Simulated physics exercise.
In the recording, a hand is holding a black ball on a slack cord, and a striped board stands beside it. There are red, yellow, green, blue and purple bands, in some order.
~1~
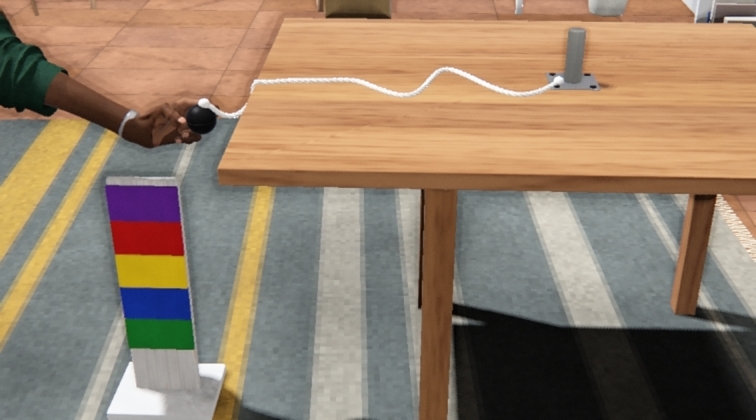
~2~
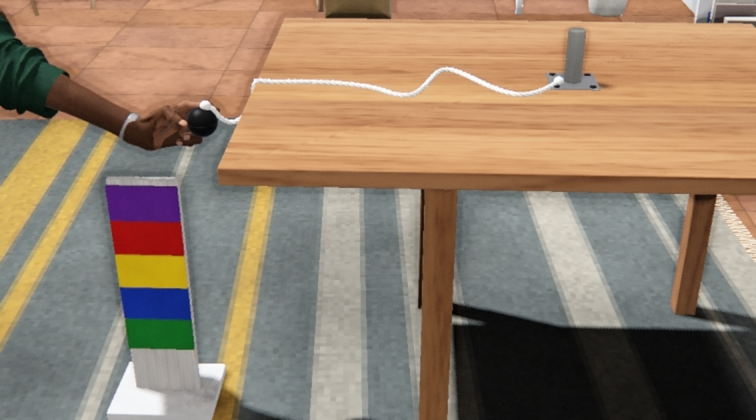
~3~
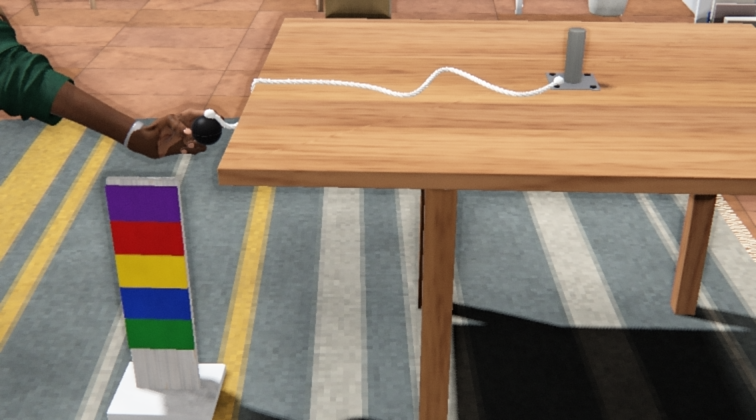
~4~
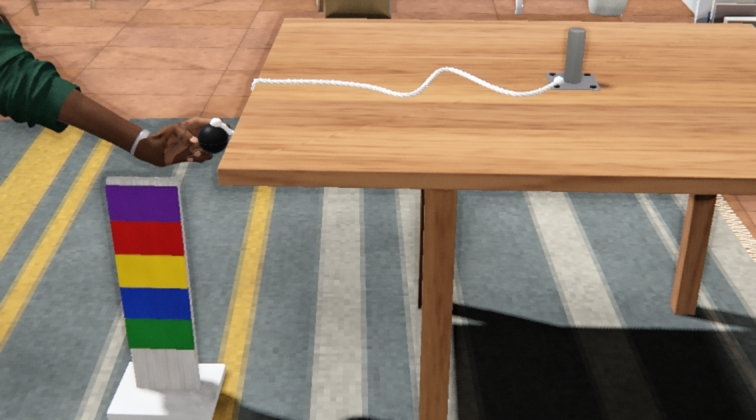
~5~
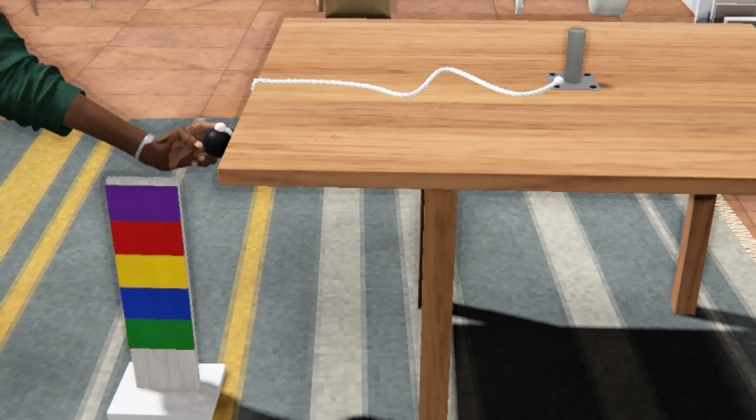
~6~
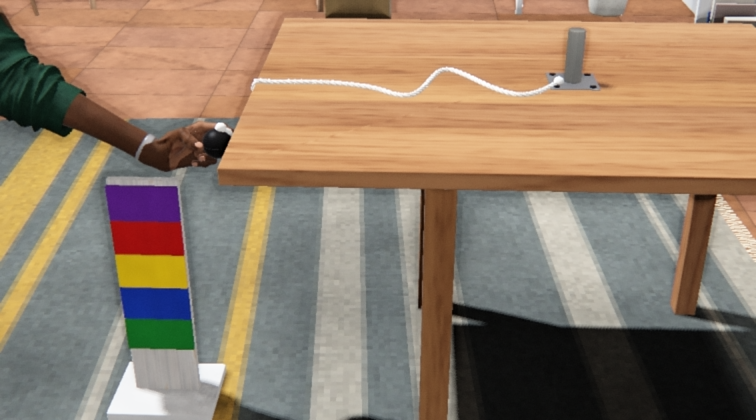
A hand holding a black ball on a slack white cord moved slightly right and down to the edge of a wooden table, above a striped board, while the cord on the tabletop barely moved.
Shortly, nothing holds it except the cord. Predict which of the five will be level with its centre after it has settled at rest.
I predict yellow.
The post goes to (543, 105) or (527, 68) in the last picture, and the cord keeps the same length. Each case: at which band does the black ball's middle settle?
Blue; blue.
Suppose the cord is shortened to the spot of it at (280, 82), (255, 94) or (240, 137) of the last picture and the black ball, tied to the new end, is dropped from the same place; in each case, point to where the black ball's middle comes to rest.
I'd put it around (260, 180) for the first cut, (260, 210) for the second and (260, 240) for the third.
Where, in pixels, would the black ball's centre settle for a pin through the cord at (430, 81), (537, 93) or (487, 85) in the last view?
Expect roughly (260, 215) for the first, (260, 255) for the second and (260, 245) for the third.
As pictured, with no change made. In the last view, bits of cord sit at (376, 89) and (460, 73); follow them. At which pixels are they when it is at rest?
Near (271, 82) and (413, 81).
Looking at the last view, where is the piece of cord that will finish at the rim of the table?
That spot is around (358, 86).
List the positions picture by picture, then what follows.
The first frame shows black ball (201, 119); purple (143, 205); red (147, 239); yellow (151, 273); blue (155, 305); green (159, 335).
The second frame shows black ball (202, 122); cord through (536, 93) (469, 77) (424, 87) (358, 86) (265, 82).
The third frame shows black ball (207, 130).
The fourth frame shows black ball (213, 139); cord through (536, 93) (469, 77) (424, 87) (358, 86) (265, 82).
The fifth frame shows black ball (217, 143).
The sixth frame shows black ball (218, 143); cord through (536, 93) (469, 77) (424, 87) (358, 86) (265, 82).
A little later, ball near (262, 250); level with red.
Next, ball near (265, 264); level with yellow.
When it is over, ball near (265, 266); level with yellow. Its middle rests at the yellow band.
